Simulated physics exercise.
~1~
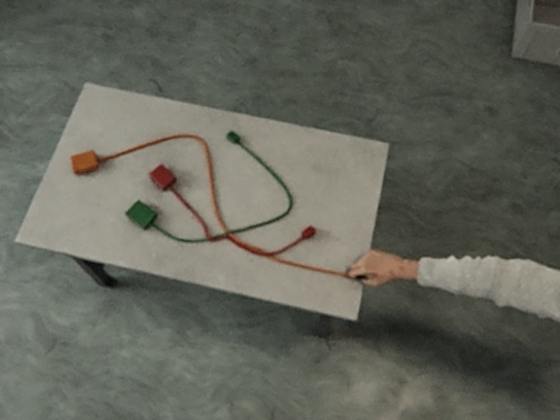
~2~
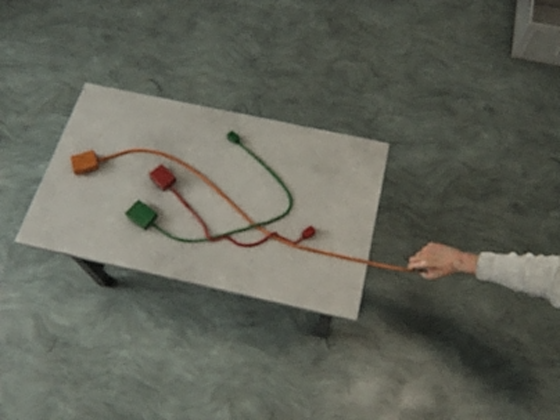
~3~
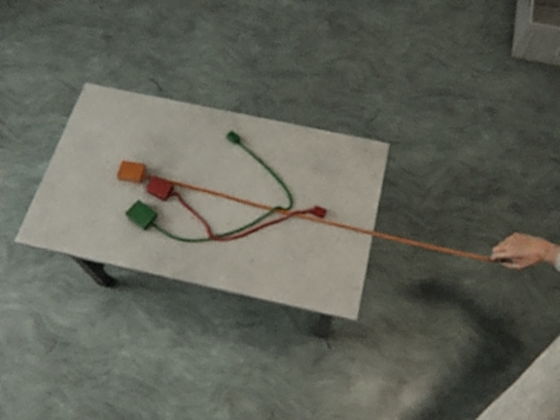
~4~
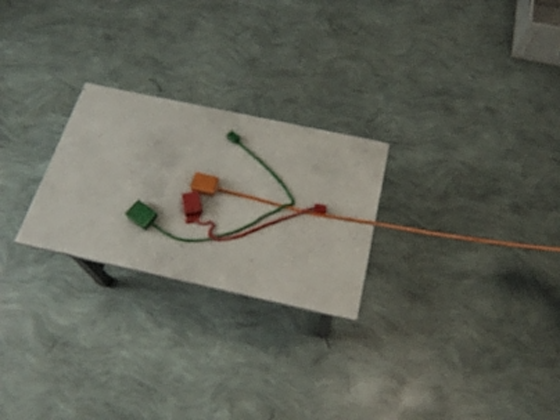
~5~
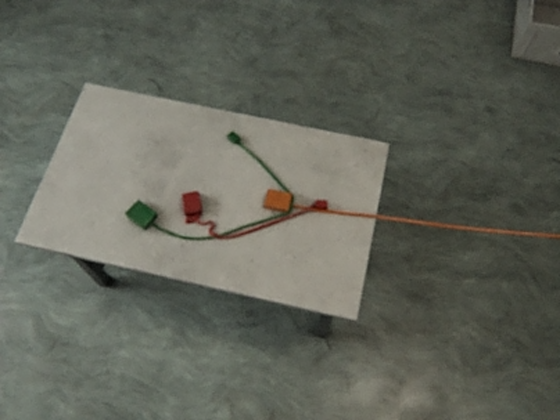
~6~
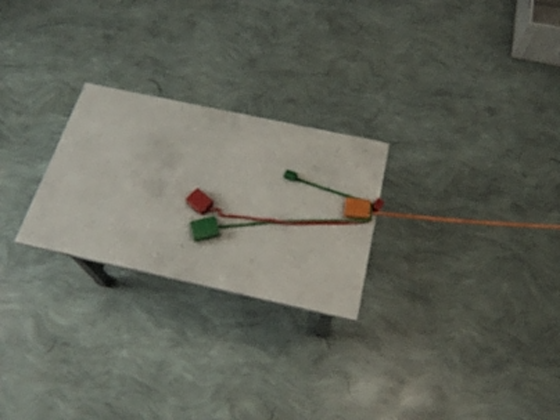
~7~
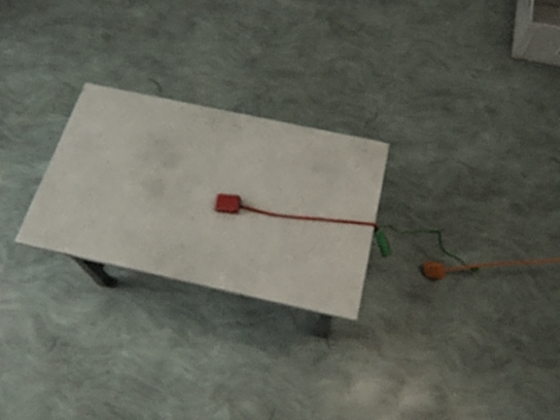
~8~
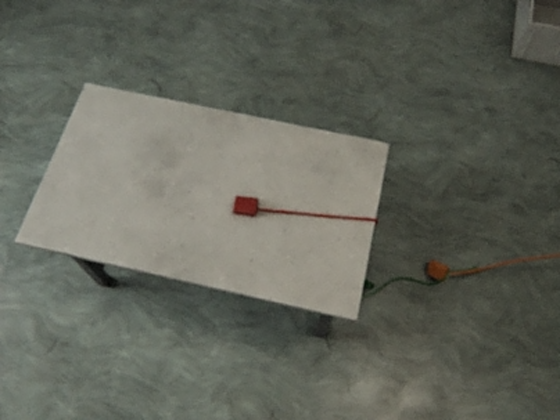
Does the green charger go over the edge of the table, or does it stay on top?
The green charger goes over the right edge after being dragged along. The red charger also slides to the right but stays on the table.
